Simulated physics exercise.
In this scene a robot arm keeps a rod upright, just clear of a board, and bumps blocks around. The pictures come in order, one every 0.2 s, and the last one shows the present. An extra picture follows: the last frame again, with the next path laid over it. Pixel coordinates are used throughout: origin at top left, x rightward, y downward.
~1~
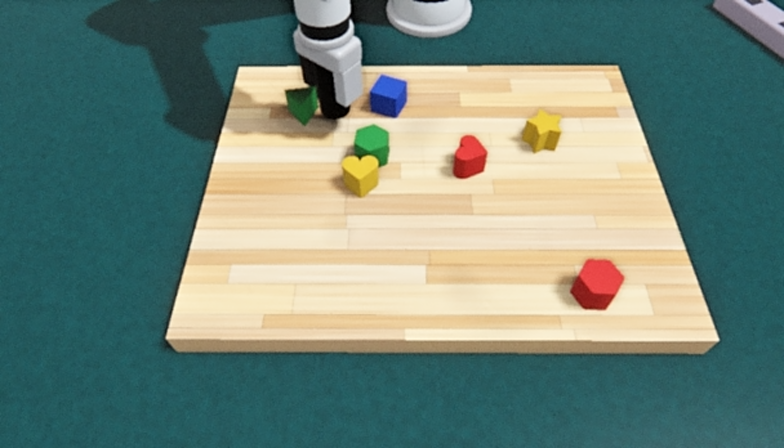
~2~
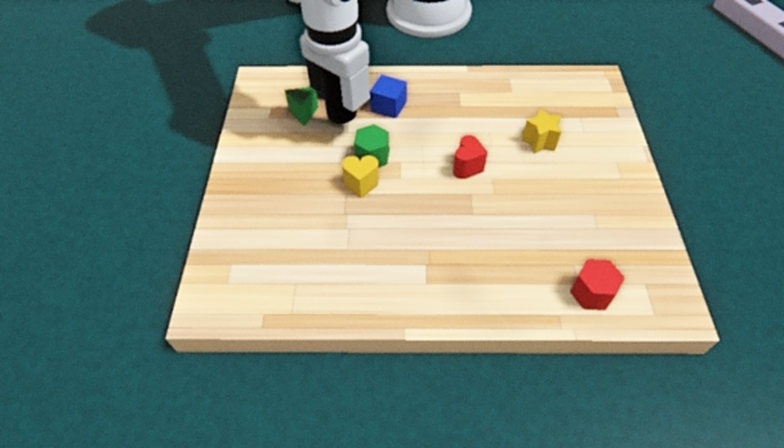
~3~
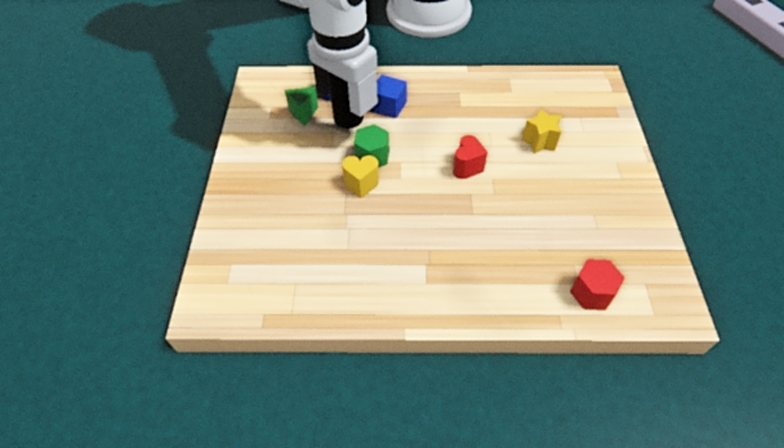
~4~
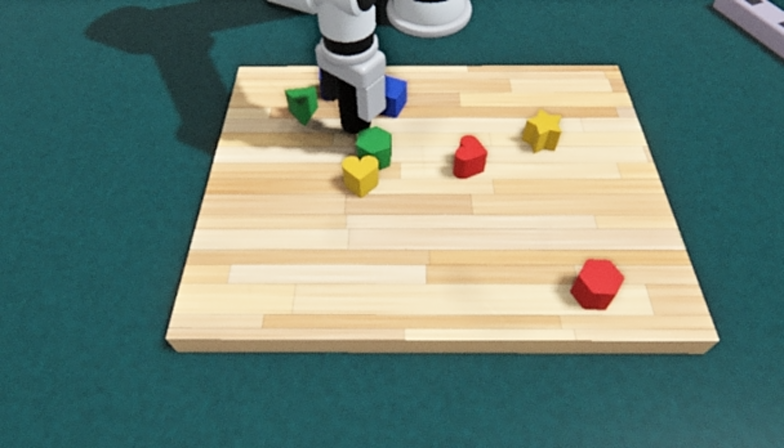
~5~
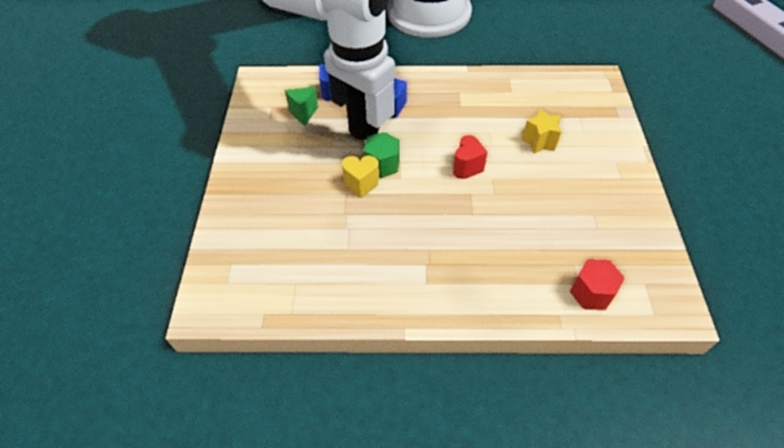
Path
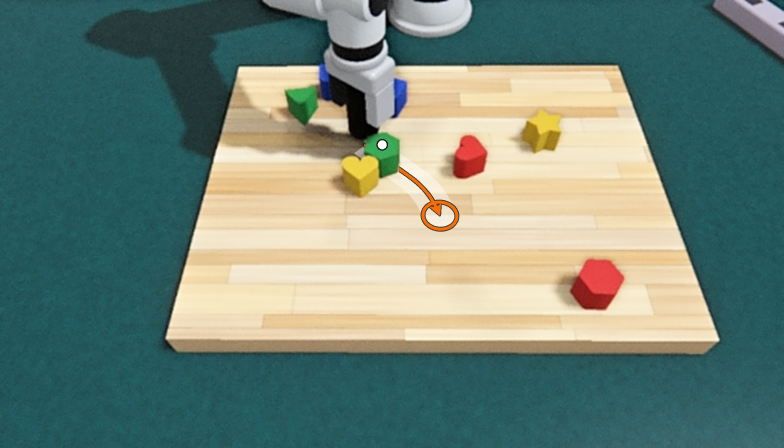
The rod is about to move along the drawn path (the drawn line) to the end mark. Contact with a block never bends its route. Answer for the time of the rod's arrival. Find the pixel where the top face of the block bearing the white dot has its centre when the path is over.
Its top middle is near (470, 217).
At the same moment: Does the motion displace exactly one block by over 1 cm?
The answer is yes.
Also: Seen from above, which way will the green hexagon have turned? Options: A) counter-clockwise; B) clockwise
Letter A.
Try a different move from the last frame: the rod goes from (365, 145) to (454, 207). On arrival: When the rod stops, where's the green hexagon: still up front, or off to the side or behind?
Prediction: Still leading.
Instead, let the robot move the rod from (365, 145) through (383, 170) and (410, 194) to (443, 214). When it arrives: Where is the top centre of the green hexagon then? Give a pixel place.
That would be at about pixel (474, 214).
Drawn move, from (365, 145) by way of (407, 175) to (440, 215); the dot is on the green hexagon.
On the path given first. One third of the way, rod at (393, 150); green hexagon at (412, 167).
Two thirds of the way, rod at (422, 172); green hexagon at (443, 191).
At the end, rod at (441, 201); yellow heart block still; green hexagon at (470, 217), turned 20° anticlockwise.
